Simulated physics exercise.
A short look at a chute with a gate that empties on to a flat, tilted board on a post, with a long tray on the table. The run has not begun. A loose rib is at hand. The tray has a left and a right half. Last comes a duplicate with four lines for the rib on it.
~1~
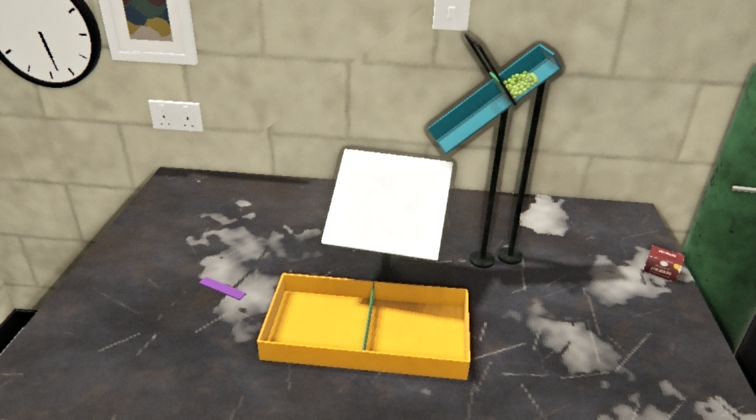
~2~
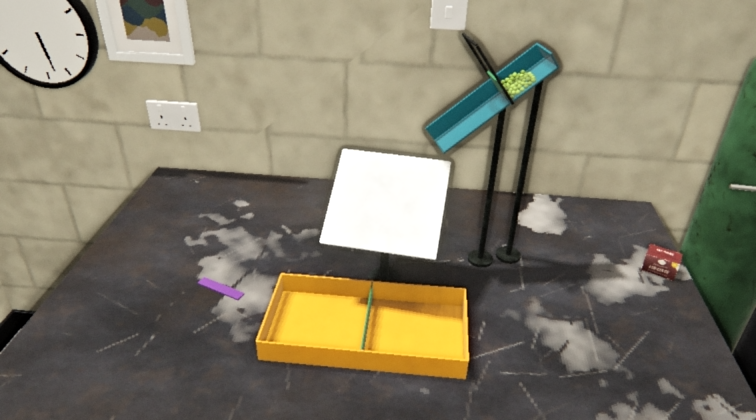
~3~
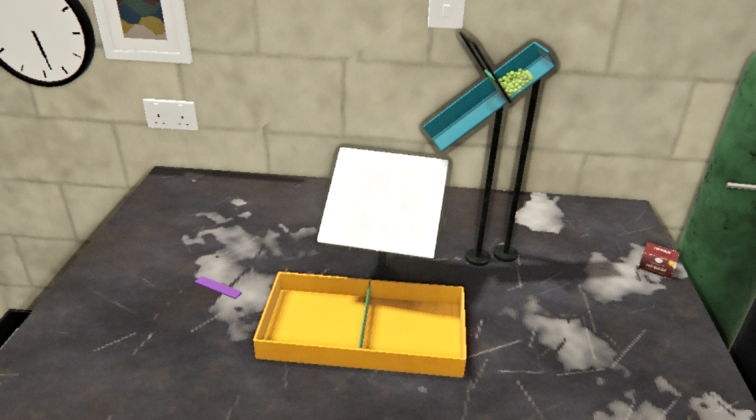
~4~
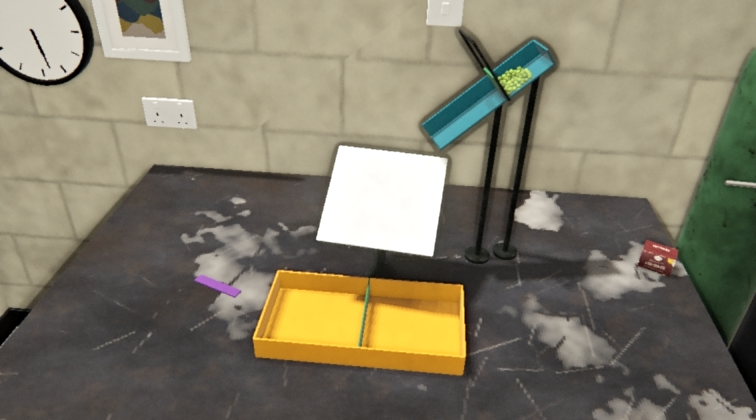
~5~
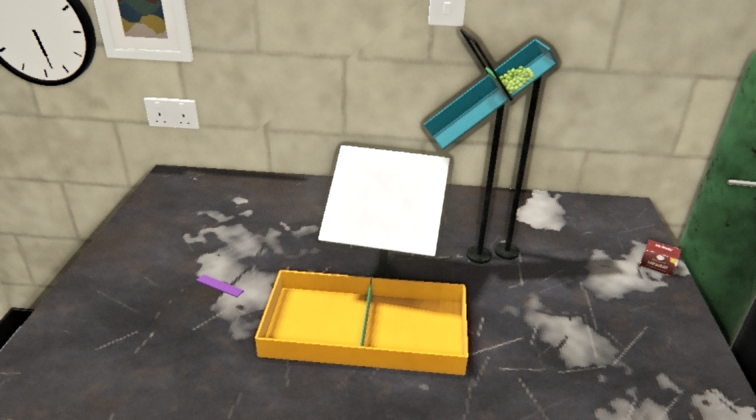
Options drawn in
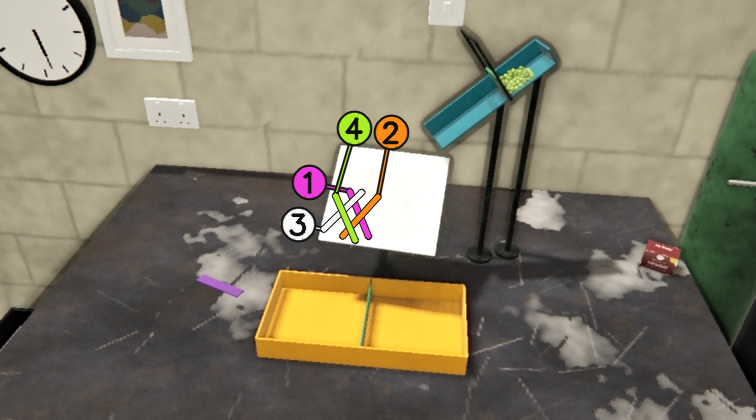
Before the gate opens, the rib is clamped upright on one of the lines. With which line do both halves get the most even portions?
Line 4 does it best.
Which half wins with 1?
The right half.
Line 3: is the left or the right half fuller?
The left half.
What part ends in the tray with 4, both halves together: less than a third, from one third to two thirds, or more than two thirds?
Line 4 gives more than two thirds.
On the marked copy, line 1 from (349, 191) to (368, 236); line 2 from (378, 196) to (342, 236); line 3 from (361, 192) to (323, 229); line 4 from (335, 195) to (355, 240).
Choosing 1, of what is caught, a small share in the left half, all but a few in the right.
Choosing 2, of what is caught, the bulk in the left half, a small share in the right.
Choosing 3, of what is caught, all but a few in the left half, a small share in the right.
Choosing 4, of what is caught, close to half in the left half, close to half in the right.
